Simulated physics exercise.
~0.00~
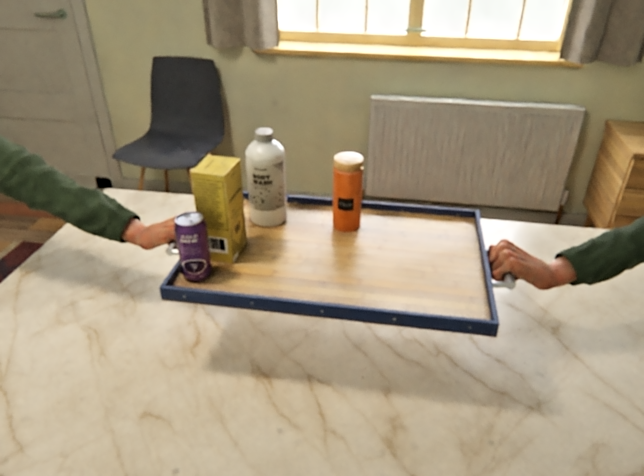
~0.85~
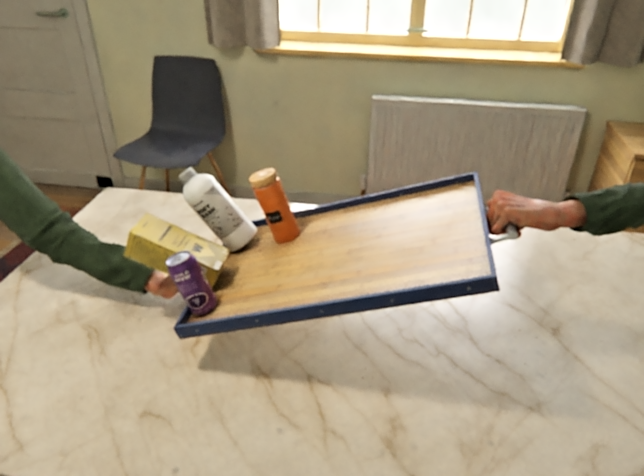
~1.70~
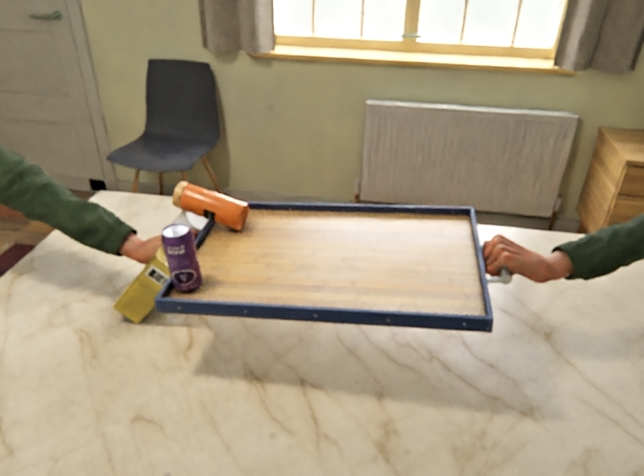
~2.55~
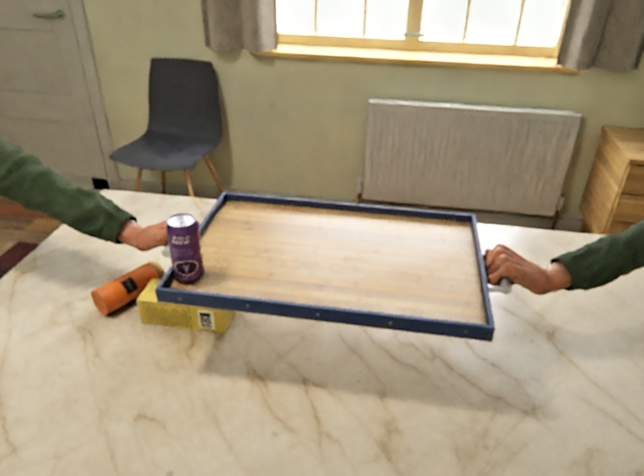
Two hands tipped a blue-rimmed tray down to the left and levelled it again, sending a yellow carton, a white bottle and an orange jar toppling off that side, while the purple can stayed standing on the tray near its left edge.
